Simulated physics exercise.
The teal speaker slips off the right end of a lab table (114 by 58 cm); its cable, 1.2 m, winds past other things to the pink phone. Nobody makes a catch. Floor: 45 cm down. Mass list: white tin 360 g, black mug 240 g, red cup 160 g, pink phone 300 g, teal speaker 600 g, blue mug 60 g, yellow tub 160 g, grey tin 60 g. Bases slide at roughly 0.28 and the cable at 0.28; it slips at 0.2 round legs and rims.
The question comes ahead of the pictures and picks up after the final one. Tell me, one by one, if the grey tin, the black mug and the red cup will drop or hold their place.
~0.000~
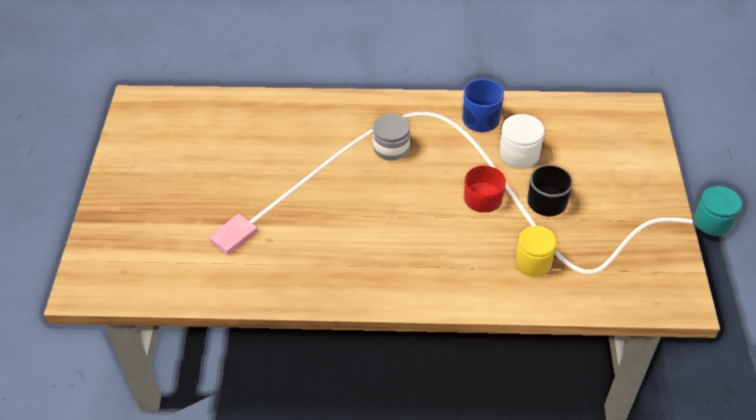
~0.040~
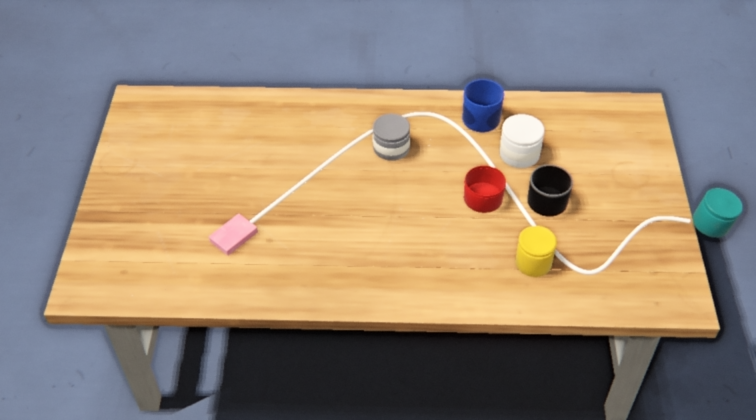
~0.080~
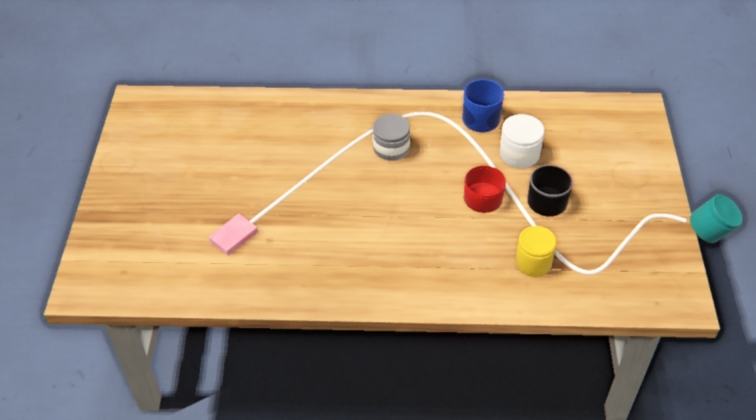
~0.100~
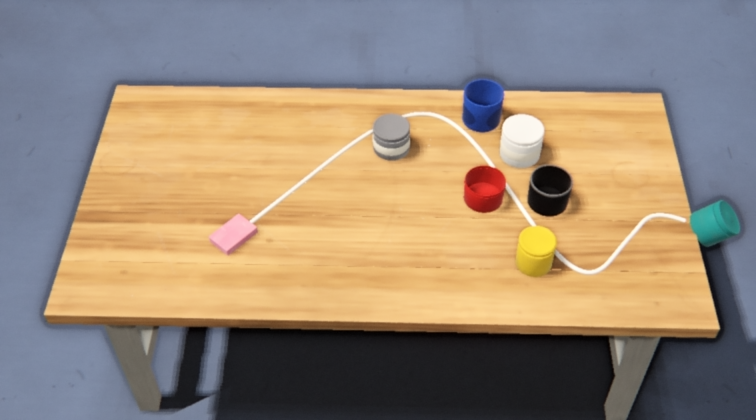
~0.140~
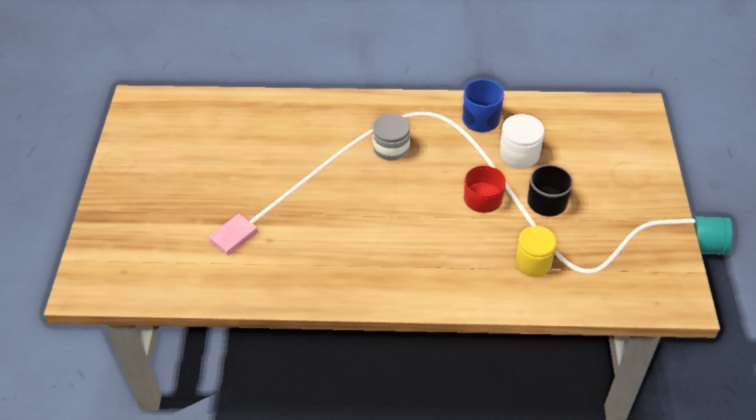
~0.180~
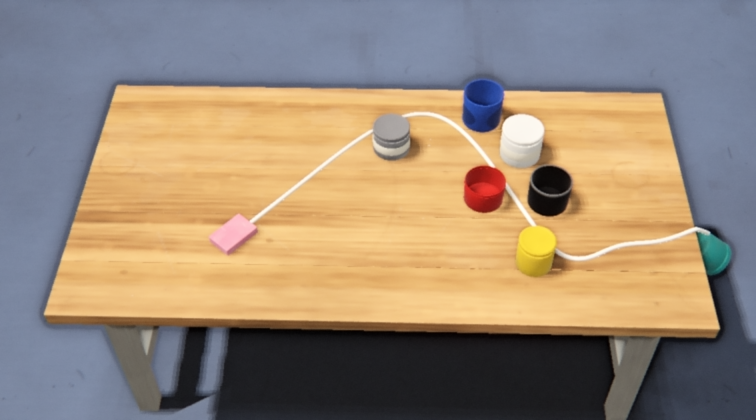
One by one: Grey tin - drops; black mug - holds its place; red cup - holds its place.
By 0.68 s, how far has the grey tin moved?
By then the grey tin is off the top.
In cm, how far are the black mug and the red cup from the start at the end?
For the black mug it's 4 cm, and for the red cup it's 2 cm.
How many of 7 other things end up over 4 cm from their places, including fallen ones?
That gives 1.
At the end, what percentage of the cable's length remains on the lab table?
70 %, roughly.
By 0.4 s, the cable's tail end at (259, 222); grey tin 28 cm off its start, black mug 3 cm off its start, red cup 1 cm off its start.
By 0.7 s, the cable's tail end at (260, 222); grey tin over the edge, black mug 3 cm off its start, red cup 1 cm off its start.
By 0.9 s, the cable's tail end at (260, 222); grey tin over the edge, black mug 3 cm off its start at (560, 168), red cup 1 cm off its start at (484, 186).
By 1.2 s, the cable's tail end at (260, 222); grey tin over the edge, black mug 3 cm off its start, red cup 1 cm off its start.
By 2.4 s, the cable's tail end at (260, 222); grey tin over the edge, black mug 3 cm off its start at (560, 168), red cup 1 cm off its start at (484, 186), pink phone 1 cm off its start at (241, 228).
